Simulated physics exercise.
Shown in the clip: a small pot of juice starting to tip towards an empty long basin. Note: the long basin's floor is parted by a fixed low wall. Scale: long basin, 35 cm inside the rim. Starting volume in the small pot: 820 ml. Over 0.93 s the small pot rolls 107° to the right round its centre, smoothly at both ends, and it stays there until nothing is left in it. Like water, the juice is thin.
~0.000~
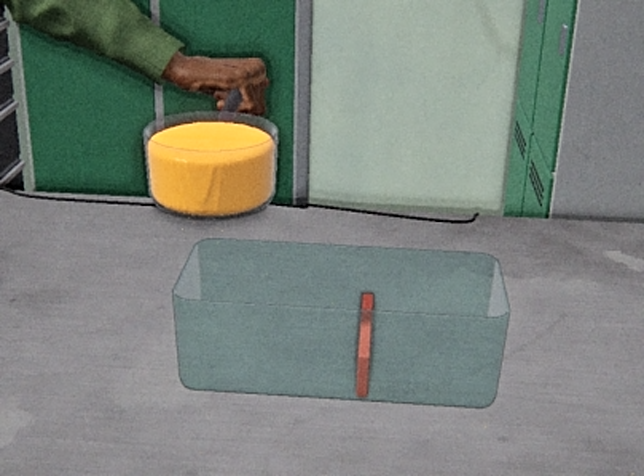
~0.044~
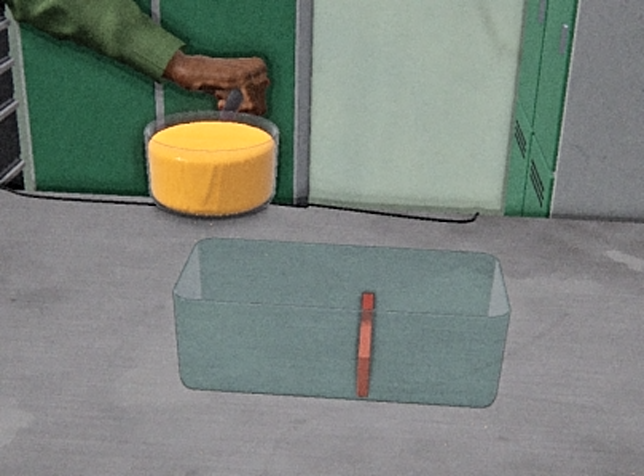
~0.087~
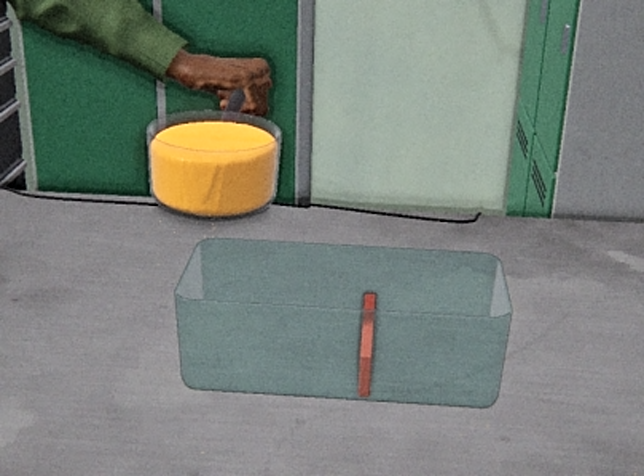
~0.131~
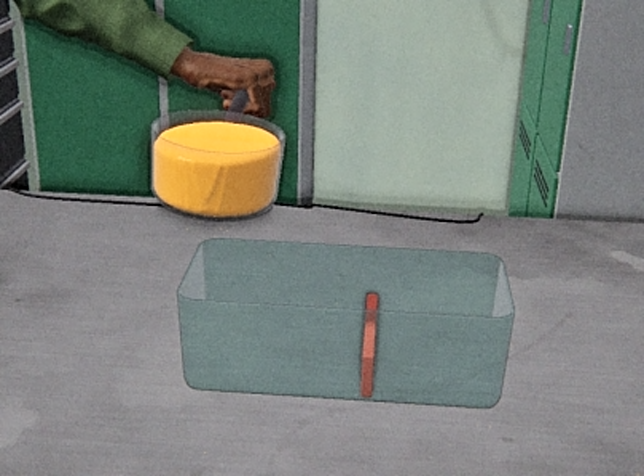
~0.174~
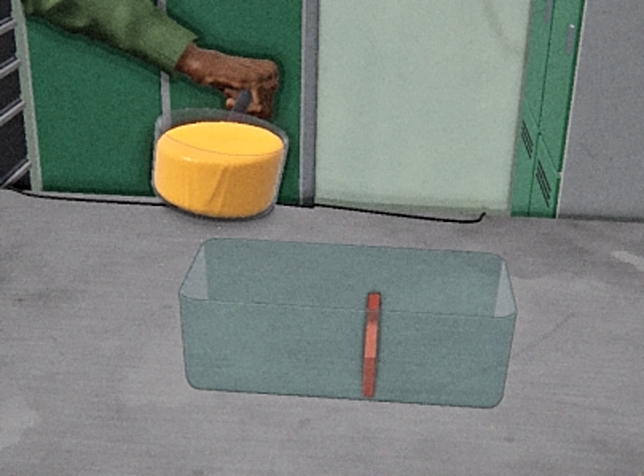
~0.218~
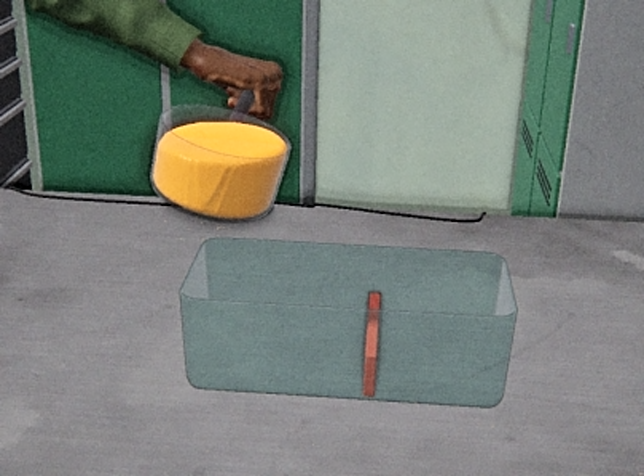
In the video, a hand holds a small clear pot of yellow-orange juice above and behind an empty, long transparent basin with a reddish upright strip, then gradually tilts the pot slightly to the right while the basin stays in place.
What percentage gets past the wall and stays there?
About 3 per cent.
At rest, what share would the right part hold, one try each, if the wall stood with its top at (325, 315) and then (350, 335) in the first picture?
It comes to 55 per cent, and then 30 per cent.
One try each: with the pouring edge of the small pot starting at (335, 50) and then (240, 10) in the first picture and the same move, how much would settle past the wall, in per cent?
Respectively 75 and 5 %.
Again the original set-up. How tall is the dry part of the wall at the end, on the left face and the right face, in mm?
Looks like roughly 24 mm on the left and roughly 50 mm on the right.
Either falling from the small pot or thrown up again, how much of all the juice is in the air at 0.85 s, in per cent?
Near 9 percent.
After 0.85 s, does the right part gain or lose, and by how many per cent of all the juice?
Looks like it goes higher by around 2.
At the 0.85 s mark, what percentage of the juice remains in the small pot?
8 per cent or thereabouts.
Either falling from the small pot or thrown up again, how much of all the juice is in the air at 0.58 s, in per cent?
Around 34 percent.
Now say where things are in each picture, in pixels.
In the first frame, it leans 0°; its right rim is at (276, 136); the juice meets the walls at (151, 137) and (274, 143); the long basin's rim runs from (185, 268) to (503, 286); the wall's top is at (366, 325).
In the second frame, it leans 1°; its right rim is at (277, 136); the juice meets the walls at (152, 136) and (275, 143).
In the third frame, it leans 2°; its right rim is at (279, 138); the juice meets the walls at (154, 136) and (277, 143).
In the fourth frame, it leans 5°; its right rim is at (283, 141); the juice meets the walls at (158, 136) and (281, 145).
In the fifth frame, it leans 9°; its right rim is at (287, 146); the juice meets the walls at (161, 136) and (284, 144).
In the sixth frame, it leans 14°; its right rim is at (289, 151); the juice meets the walls at (162, 137) and (287, 146).
Then, 0.58 s in, the tilt is 74° and 50 per cent is still to pour, 17 is left of the wall and 0 right of it.
Then, 0.85 s in, the tilt is 105° and 8 per cent is still to pour, 83 is left of the wall and 0 right of it.
Then, 1.13 s in, the tilt is 107° and 0 per cent is still to pour, 96 is left of the wall and 2 right of it.
Then, 1.43 s in, the tilt is 107° and 0 per cent is still to pour, 96 is left of the wall and 3 right of it.
Finally, 96 per cent lies left of the wall, 3 right of it and 1 outside.
